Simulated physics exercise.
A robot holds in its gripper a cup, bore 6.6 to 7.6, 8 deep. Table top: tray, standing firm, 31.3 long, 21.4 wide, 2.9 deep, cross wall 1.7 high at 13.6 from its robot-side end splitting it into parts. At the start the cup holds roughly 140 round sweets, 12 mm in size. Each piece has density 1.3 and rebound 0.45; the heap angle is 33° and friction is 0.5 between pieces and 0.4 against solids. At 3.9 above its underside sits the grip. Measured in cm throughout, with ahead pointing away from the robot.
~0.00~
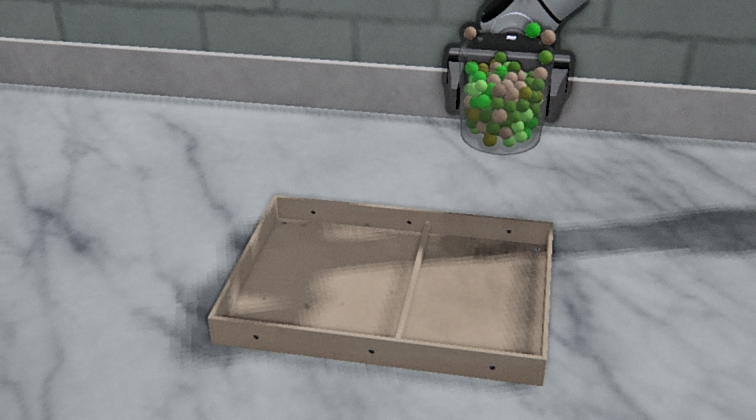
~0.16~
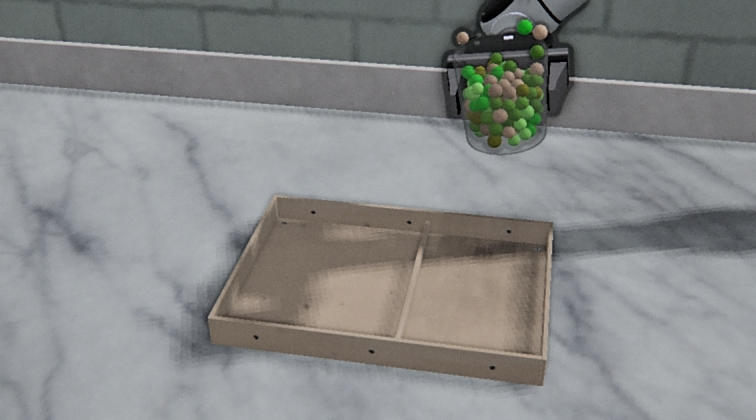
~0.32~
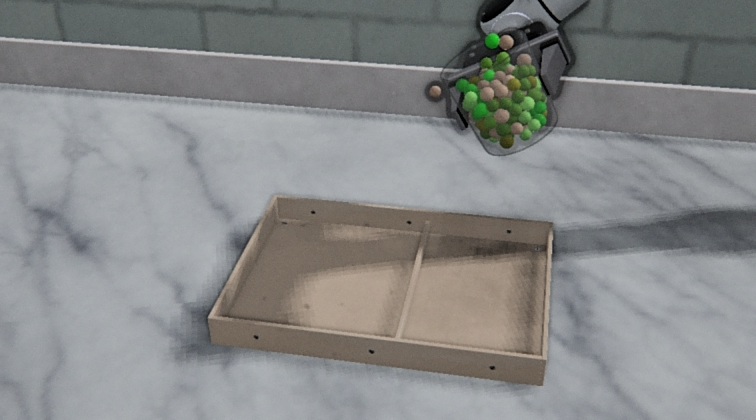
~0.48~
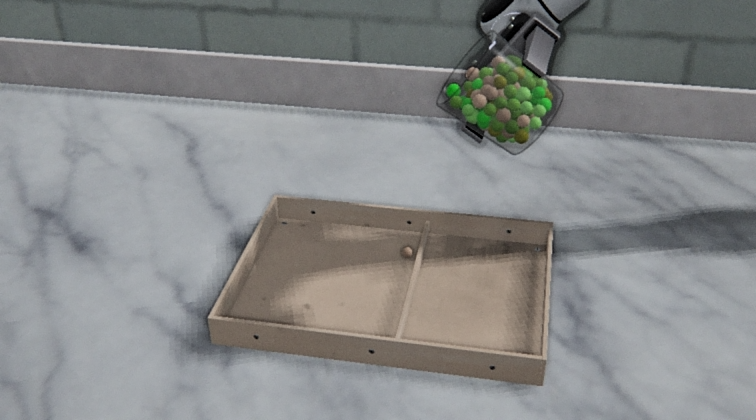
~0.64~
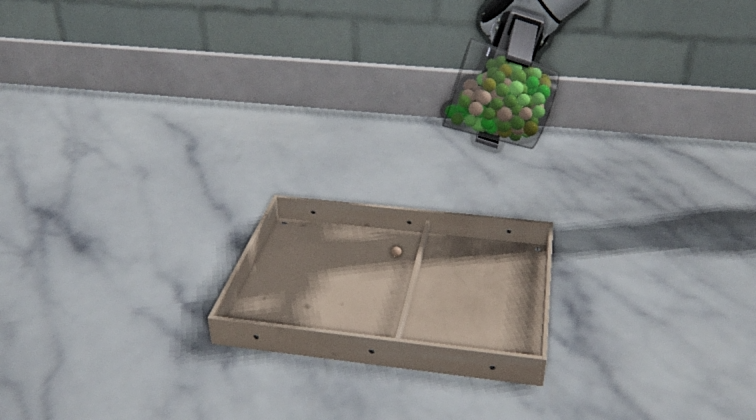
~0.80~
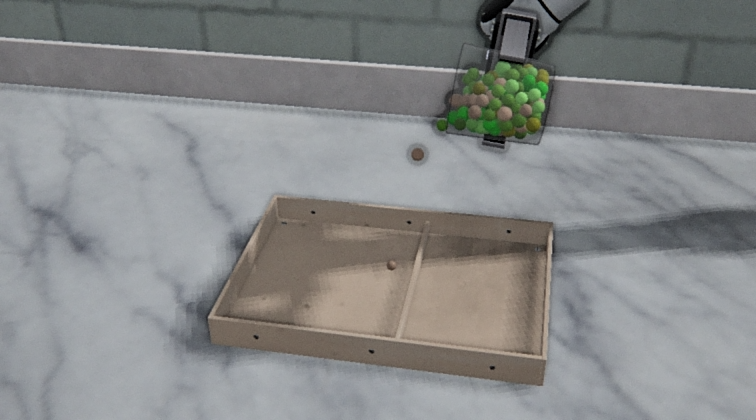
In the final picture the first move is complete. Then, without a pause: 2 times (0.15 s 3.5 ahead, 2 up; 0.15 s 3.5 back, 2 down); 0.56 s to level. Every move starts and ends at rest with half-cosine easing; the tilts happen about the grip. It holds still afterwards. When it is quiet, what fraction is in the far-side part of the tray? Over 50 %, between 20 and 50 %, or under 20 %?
Over 50 %.
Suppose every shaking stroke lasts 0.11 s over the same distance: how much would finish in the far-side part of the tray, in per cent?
In that case it would be near 85 percent.
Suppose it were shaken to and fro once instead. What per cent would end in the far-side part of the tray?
In that case, some 45 per cent.
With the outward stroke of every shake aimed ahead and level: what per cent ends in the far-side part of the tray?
Result: Approx. 55 %.
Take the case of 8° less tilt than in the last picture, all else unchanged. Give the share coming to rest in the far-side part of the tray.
In that case roughly 45 per cent.
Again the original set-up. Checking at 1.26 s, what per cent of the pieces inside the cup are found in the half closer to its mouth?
Around 65 per cent of it.
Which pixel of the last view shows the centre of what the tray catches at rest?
In the final picture, somewhere near (362, 279).
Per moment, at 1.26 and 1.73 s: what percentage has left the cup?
About 50, 75.
After 1.26 s, tilted 83° forward, highest piece 25 above the table; 68 in the cup, 55 in the far-side part, 9 in the robot-side part, 4 in flight or on a rim.
After 1.73 s, tilted 30° forward, highest piece 25 above the table; 83 in the far-side part, 35 in the cup, 16 in the robot-side part, 1 on the table or floor, 1 in flight or on a rim.
After 2.16 s, level, highest piece 23 above the table; 83 in the far-side part, 35 in the cup, 17 in the robot-side part, 1 on the table or floor.
After 3.21 s, level, highest piece 23 above the table; 83 in the far-side part, 35 in the cup, 17 in the robot-side part, 1 on the table or floor.
In the end, 83 in the far-side part, 35 in the cup, 17 in the robot-side part, 1 on the table or floor. That is 61 % in the far-side part of the tray.
